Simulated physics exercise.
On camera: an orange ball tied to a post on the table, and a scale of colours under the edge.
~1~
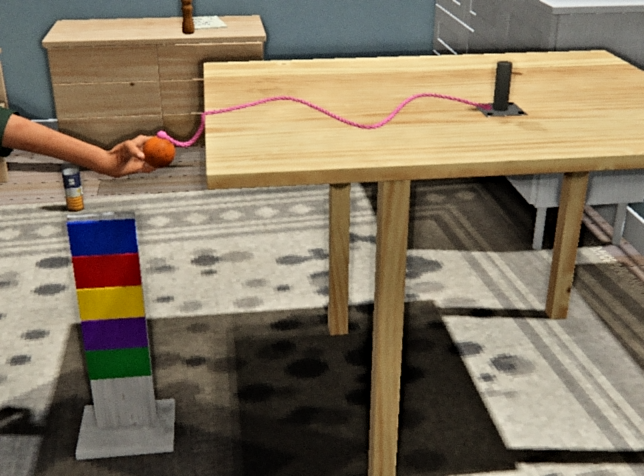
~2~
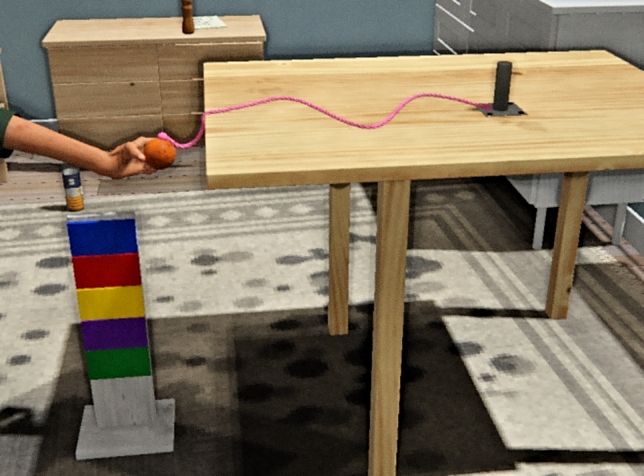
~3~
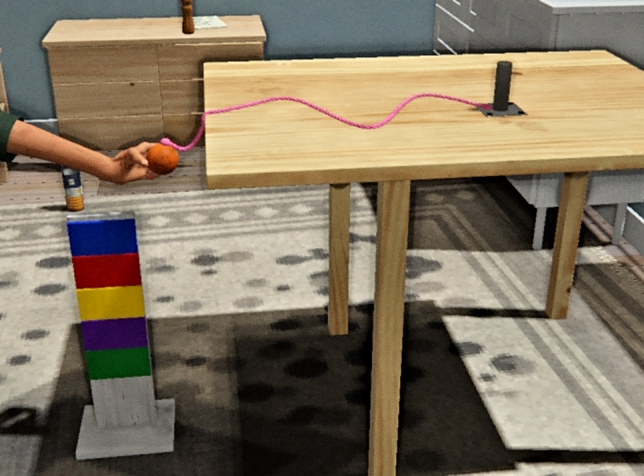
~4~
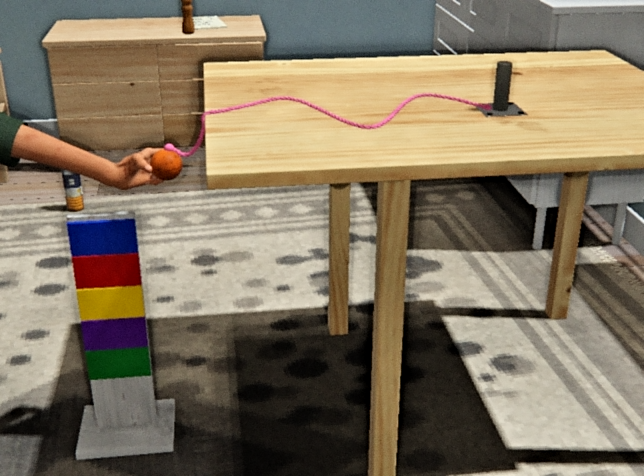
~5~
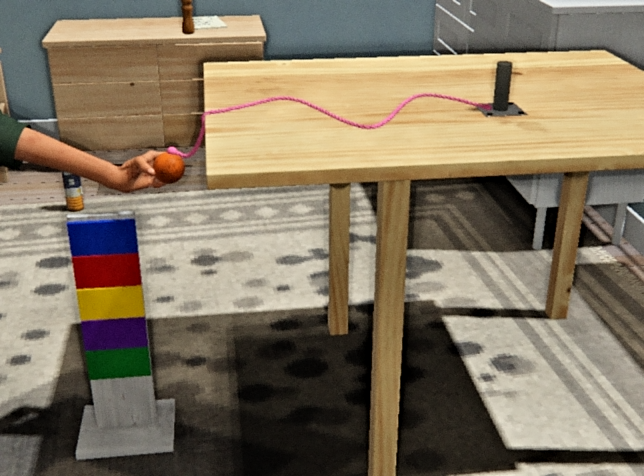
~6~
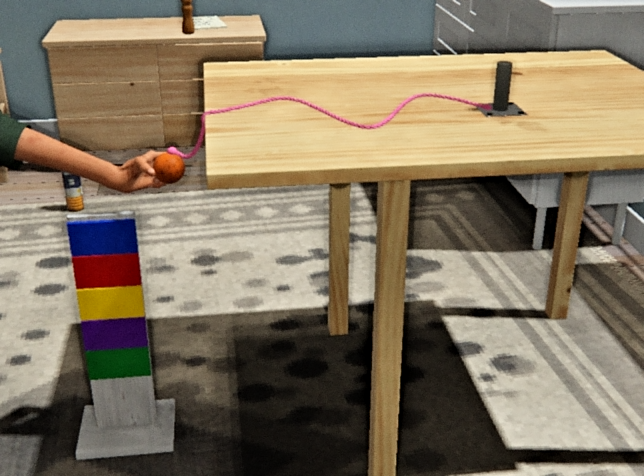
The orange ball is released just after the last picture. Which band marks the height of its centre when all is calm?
The purple one.
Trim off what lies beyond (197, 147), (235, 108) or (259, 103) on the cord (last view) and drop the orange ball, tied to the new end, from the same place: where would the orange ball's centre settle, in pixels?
Near (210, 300), (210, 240) and (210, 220).
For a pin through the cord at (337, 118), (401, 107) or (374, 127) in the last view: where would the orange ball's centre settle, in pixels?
About (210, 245), (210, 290) and (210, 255).
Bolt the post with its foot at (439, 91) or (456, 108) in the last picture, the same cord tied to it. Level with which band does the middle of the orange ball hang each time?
Try by try: Green; green.
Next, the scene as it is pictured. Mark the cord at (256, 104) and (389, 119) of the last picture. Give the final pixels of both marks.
Near (211, 206) and (318, 115).
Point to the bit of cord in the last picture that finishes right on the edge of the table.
Near (317, 108).
Soon after, ball near (200, 319); level with purple.
Then, ball near (230, 327); level with purple.
At rest, ball near (219, 326); level with purple. The cord holds its middle at purple.
